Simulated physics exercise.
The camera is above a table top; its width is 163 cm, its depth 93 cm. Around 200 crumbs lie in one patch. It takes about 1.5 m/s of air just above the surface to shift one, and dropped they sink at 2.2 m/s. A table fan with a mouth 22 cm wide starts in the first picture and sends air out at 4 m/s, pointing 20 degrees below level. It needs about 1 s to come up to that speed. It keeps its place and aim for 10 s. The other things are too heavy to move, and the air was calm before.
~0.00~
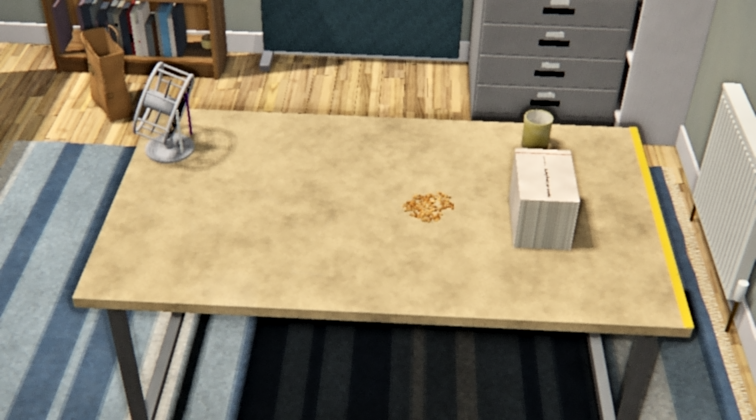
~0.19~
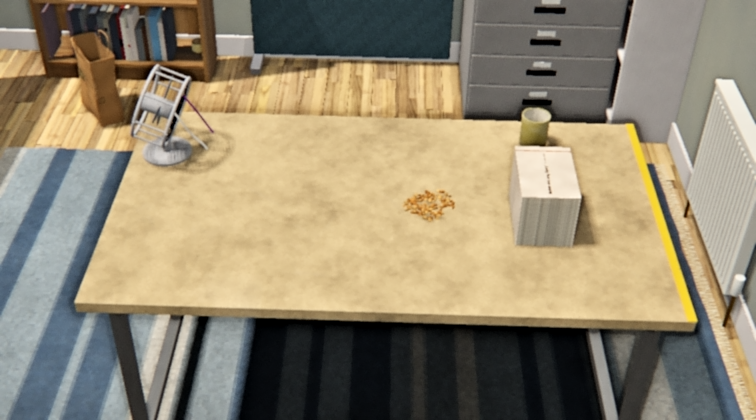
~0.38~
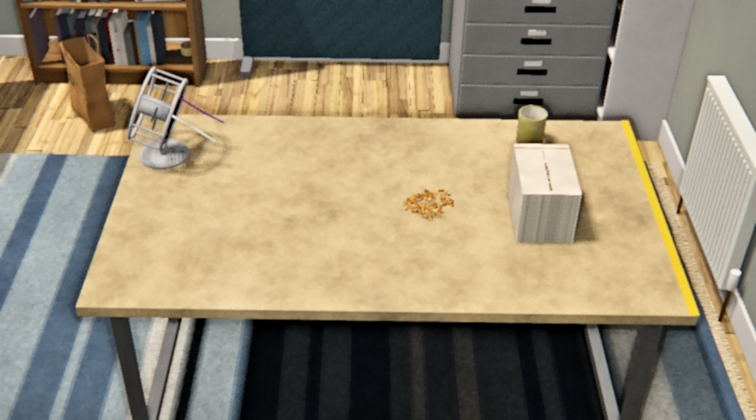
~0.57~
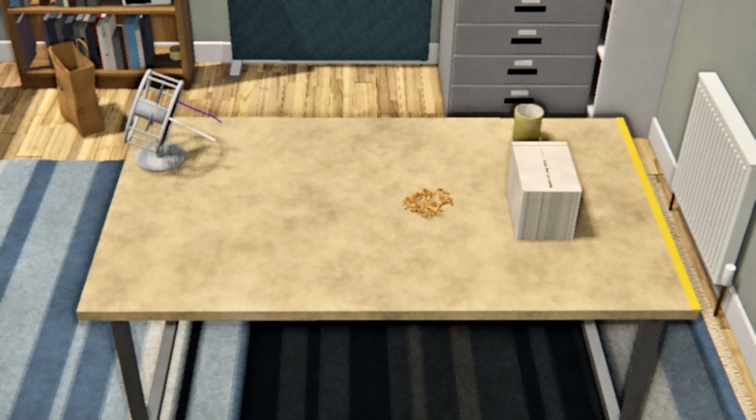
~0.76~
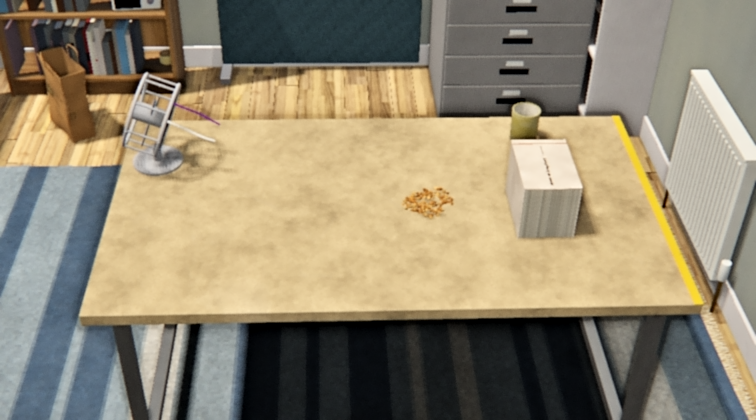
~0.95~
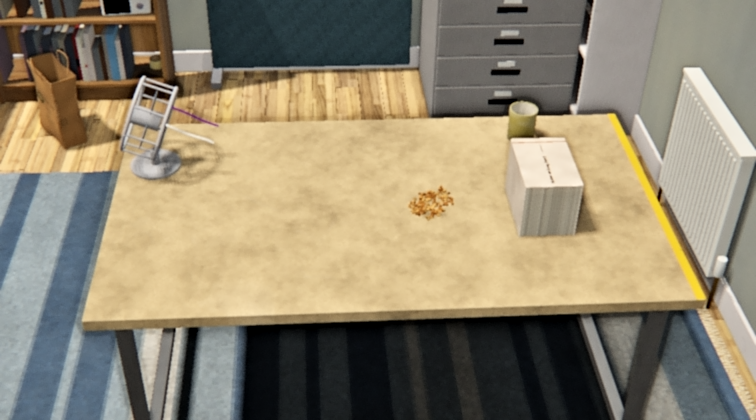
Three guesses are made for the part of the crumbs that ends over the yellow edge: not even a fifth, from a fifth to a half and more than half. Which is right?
The share over the yellow edge is under a fifth.
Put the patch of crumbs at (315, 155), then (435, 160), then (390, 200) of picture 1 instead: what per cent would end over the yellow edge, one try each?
In that order: 60 %, 90 %, 4 %.
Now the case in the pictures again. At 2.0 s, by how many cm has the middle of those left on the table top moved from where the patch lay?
About 25 cm.
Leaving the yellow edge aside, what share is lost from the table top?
About 90 %.
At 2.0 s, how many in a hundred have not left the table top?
About 15 %.
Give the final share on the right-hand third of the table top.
Some 5 per cent.
After 2.0 s, 20 % are on the move or not yet settled, 0 % are over the yellow edge; the middle of those still in play is near (514, 230).
After 3.2 s, 6 % are on the move or not yet settled, 0 % are over the yellow edge.
After 5.5 s, 6 % are on the move or not yet settled, 0 % are over the yellow edge.
After 10.0 s, at the end, 0 % are over the yellow edge.
